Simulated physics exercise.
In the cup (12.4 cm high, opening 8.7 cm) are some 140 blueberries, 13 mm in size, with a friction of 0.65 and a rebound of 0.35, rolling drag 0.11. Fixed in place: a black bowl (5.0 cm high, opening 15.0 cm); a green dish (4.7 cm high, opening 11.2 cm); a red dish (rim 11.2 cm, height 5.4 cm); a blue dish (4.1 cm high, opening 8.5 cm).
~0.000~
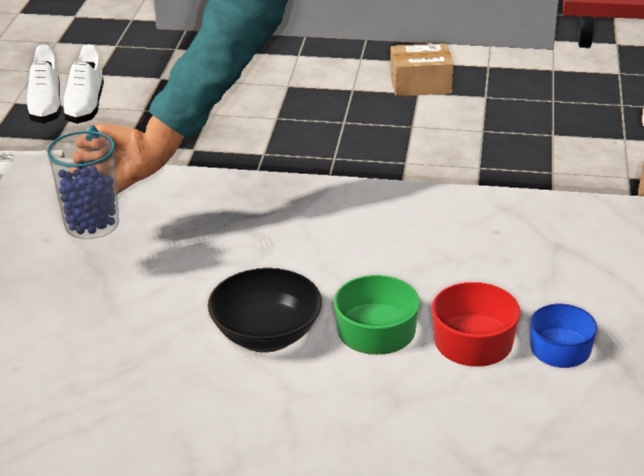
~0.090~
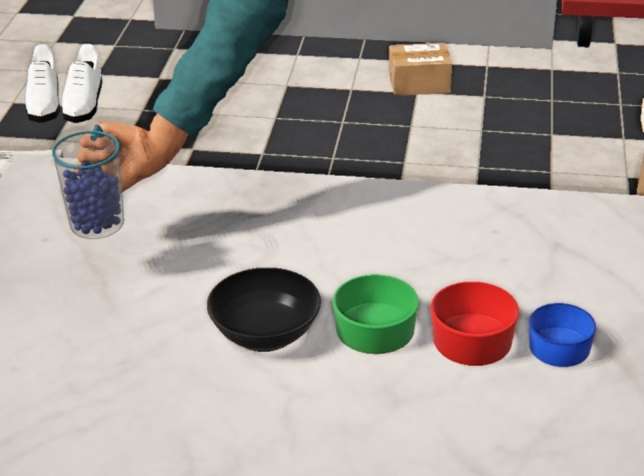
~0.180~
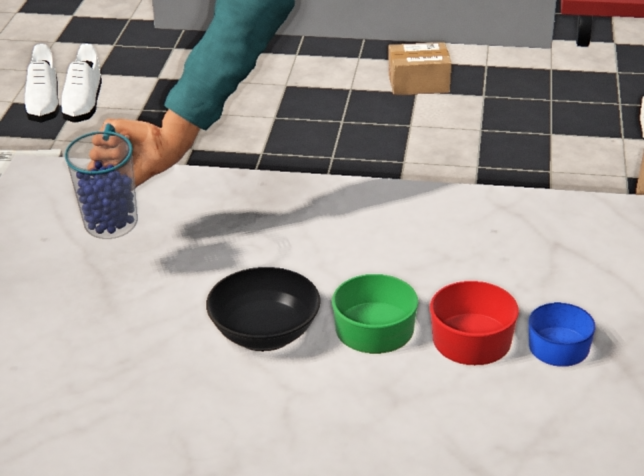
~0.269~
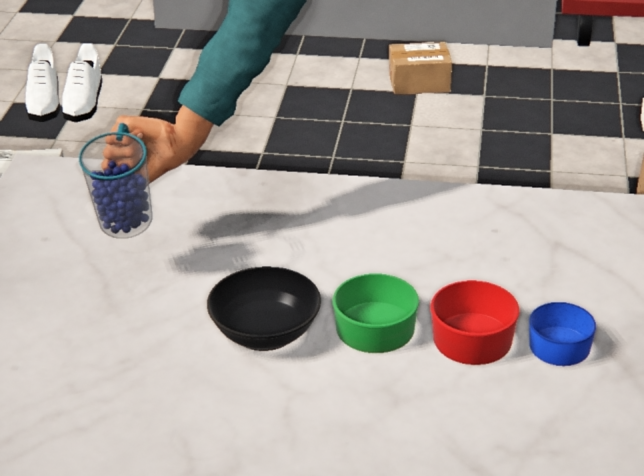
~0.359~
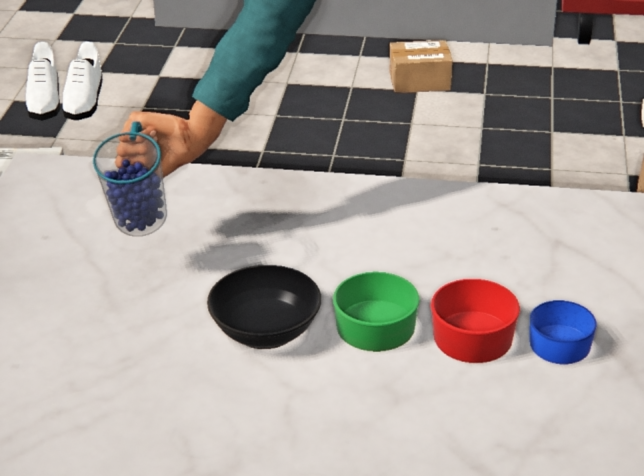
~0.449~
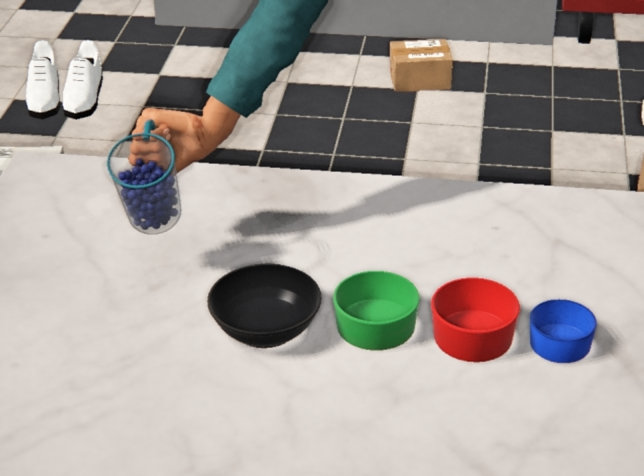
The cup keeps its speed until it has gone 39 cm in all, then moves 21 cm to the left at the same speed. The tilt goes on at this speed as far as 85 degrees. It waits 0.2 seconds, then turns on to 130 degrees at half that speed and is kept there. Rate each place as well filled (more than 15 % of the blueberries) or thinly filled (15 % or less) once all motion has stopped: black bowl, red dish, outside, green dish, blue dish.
Black bowl: Well filled, red dish: Thinly filled, outside: Well filled, green dish: Thinly filled, blue dish: Thinly filled.
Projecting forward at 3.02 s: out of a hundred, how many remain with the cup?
Roughly 35 per cent of the load is still held.
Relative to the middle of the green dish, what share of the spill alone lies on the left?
About 100%.
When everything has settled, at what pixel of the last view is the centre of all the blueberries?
(222, 325), give or take.
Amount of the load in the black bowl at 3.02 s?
30 %.
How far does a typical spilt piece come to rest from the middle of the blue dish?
About 50 centimetres.
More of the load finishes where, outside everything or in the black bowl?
Larger share at rest: Outside everything.
After 1.44 s, tilt 76 degrees; cup 100 %; middle of all pieces near (307, 195).
Then, at 2.26 s, tilt 95 degrees; cup 95 %; middle of all pieces near (308, 200).
After 3.02 s, tilt 116 degrees; outside 25 %, cup 35 %, black bowl 30 %, in the air 10 %; middle of all pieces near (219, 275).
After 3.75 s, tilt 130 degrees; outside 60 %, black bowl 40 %; middle of all pieces near (214, 320).
In the end, at 4.1 s, outside 60 %, cup 0 %, green dish 0 %, blue dish 0 %, black bowl 40 %, red dish 0 %.
